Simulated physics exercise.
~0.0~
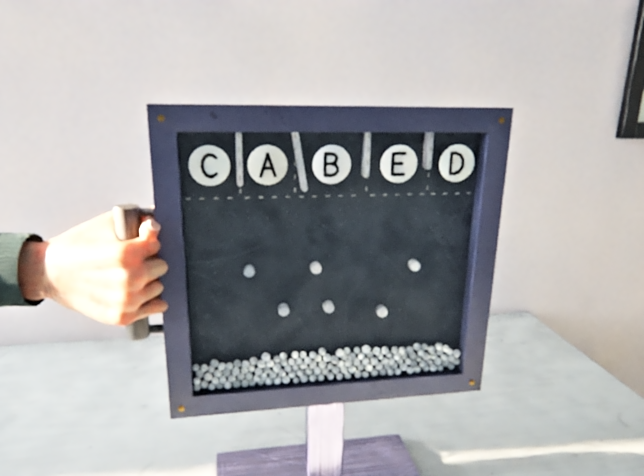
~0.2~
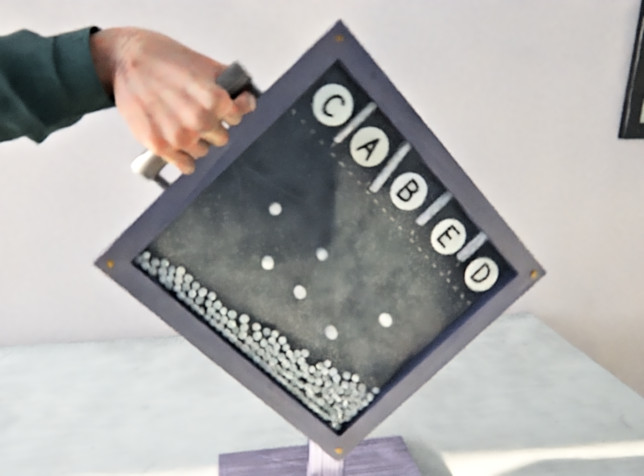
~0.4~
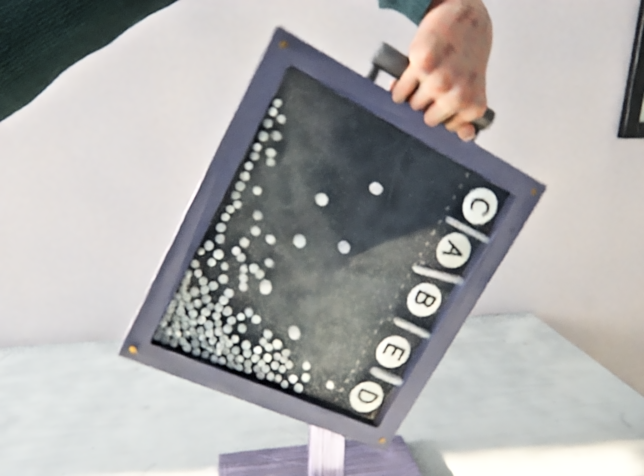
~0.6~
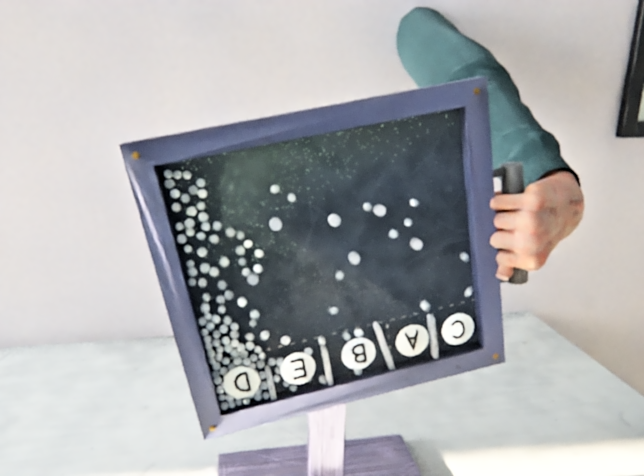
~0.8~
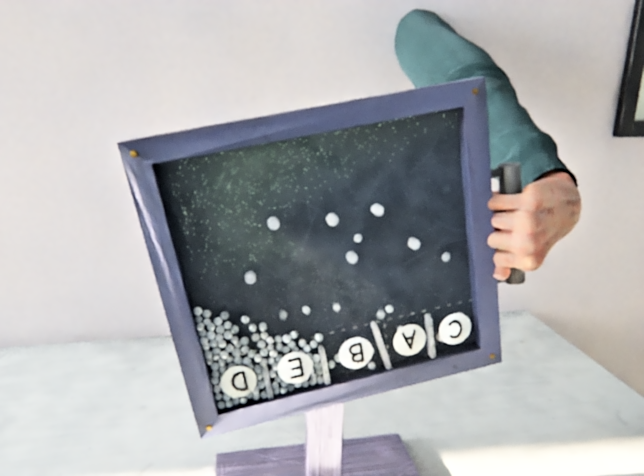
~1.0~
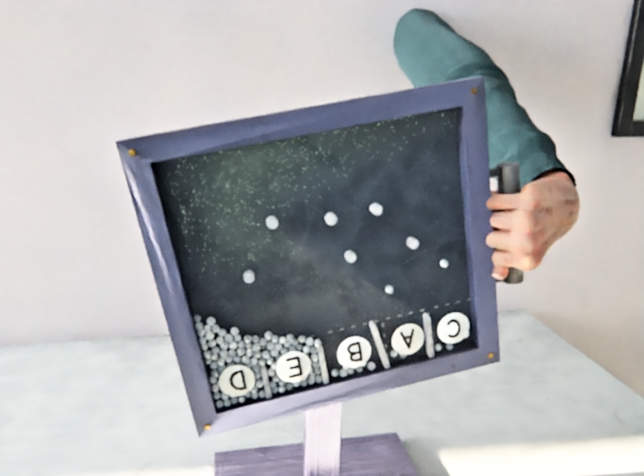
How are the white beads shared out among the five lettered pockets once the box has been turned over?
Pockets D and E each end up with a moderate share of the beads, while A, B and C hold few or none.
